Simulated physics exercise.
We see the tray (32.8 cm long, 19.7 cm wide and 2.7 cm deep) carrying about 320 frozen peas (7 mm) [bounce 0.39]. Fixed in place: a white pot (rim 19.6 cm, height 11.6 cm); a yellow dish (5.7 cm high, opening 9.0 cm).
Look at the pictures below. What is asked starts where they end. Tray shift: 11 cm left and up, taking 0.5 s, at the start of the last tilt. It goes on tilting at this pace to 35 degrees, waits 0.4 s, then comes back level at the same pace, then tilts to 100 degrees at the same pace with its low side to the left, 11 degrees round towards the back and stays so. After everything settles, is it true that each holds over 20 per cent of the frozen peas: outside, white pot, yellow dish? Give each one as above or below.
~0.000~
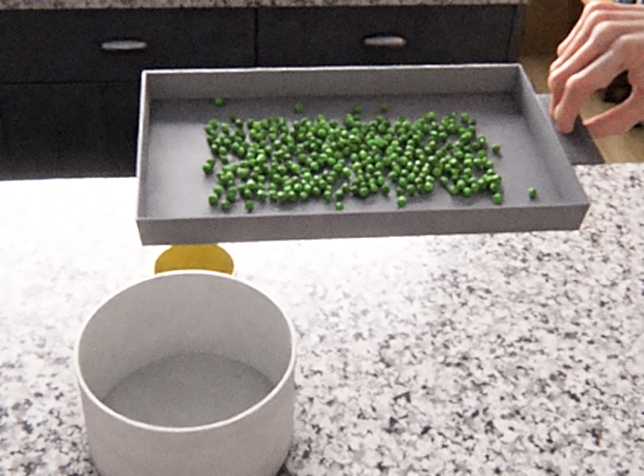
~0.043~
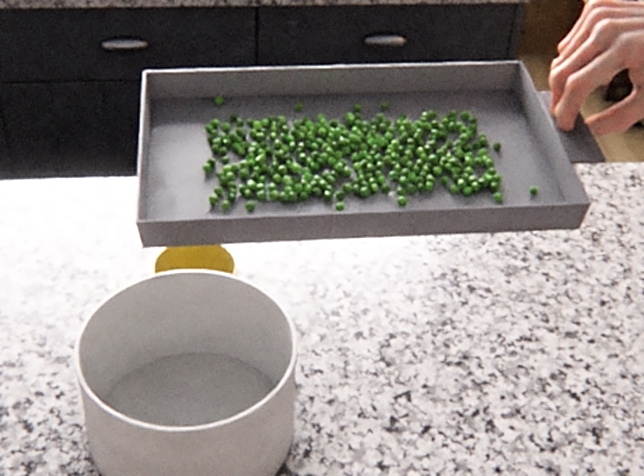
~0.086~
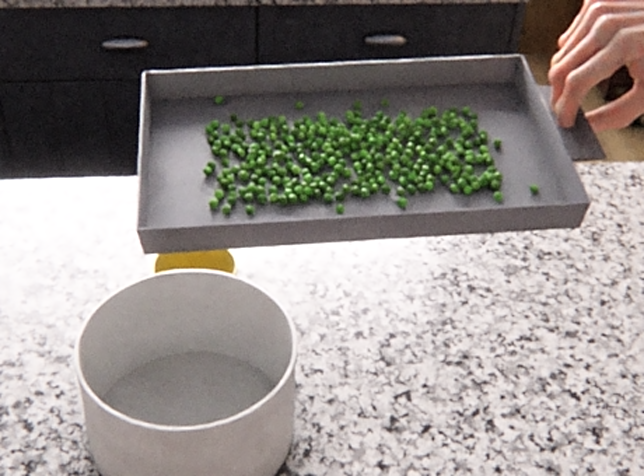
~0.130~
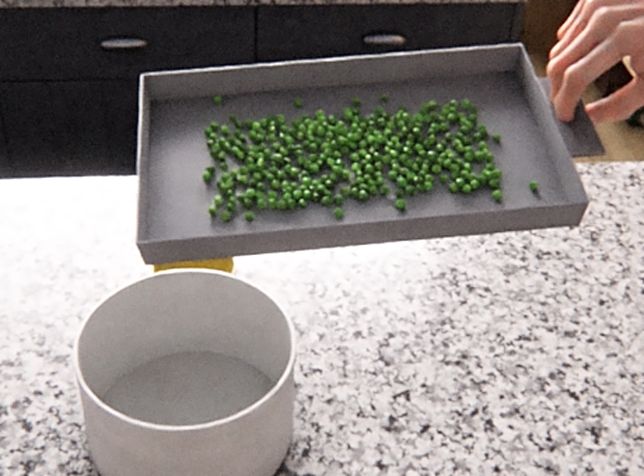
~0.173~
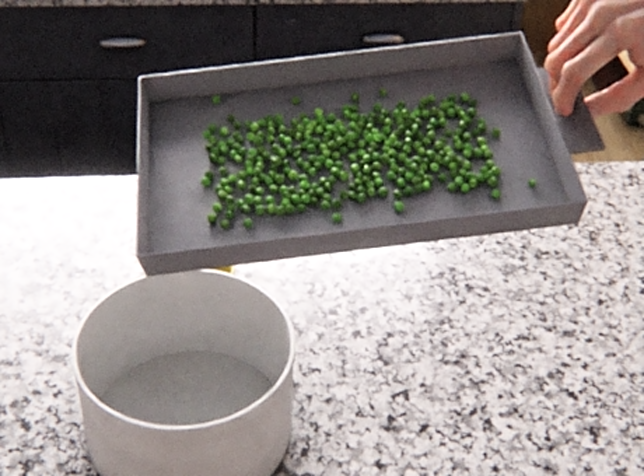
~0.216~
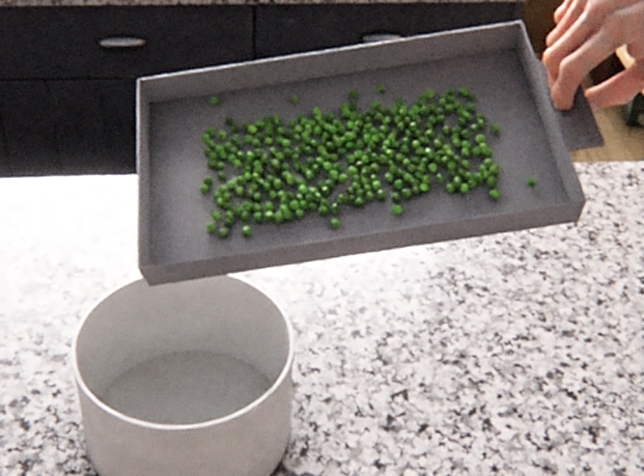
Outside - below; white pot - above; yellow dish - below.
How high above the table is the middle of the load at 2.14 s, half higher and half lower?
About 22 cm.
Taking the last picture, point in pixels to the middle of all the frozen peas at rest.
Look near (184, 398) in the final view.
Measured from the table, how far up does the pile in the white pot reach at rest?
It ends up near 2.0 cm high.
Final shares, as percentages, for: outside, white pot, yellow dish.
Outside: 5; white pot: 95; yellow dish: 0.
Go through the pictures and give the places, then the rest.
Tray at (369, 214); tilt 0 degrees; leading edge at (140, 138); middle of the load at (355, 159); white pot at (186, 344); yellow dish at (194, 267), in the first picture.
Tray at (369, 214); tilt 1 degrees; leading edge at (141, 139); middle of the load at (356, 158), in the second picture.
Tray at (368, 218); tilt 3 degrees; leading edge at (140, 143); middle of the load at (356, 157), in the third picture.
Tray at (366, 224); tilt 7 degrees; low side front left; leading edge at (139, 151); middle of the load at (354, 157), in the fourth picture.
Tray at (363, 230); tilt 11 degrees; low side front left; leading edge at (138, 159); middle of the load at (353, 158), in the fifth picture.
Tray at (362, 236); tilt 15 degrees; low side front left; leading edge at (138, 166); middle of the load at (351, 159); white pot at (184, 342). It turns about 95 degrees a second, in the sixth picture.
After 0.96 s, tilt 33 degrees; tray 100 %; middle of all pieces on or above the table near (263, 259).
Then, at 1.57 s, tilt 13 degrees; tray 100 %; middle of all pieces on or above the table near (209, 211).
After 2.14 s, tilt 68 degrees; tray 95 %, in the air 5 %; middle of all pieces on or above the table near (137, 273).
After 2.68 s, tilt 100 degrees; tray 25 %, outside 5 %, white pot 60 %, in the air 10 %; middle of all pieces on or above the table near (201, 353).
By 3.6 s all is still; yellow dish 0 %, tray 0 %, outside 5 %, white pot 95 %.
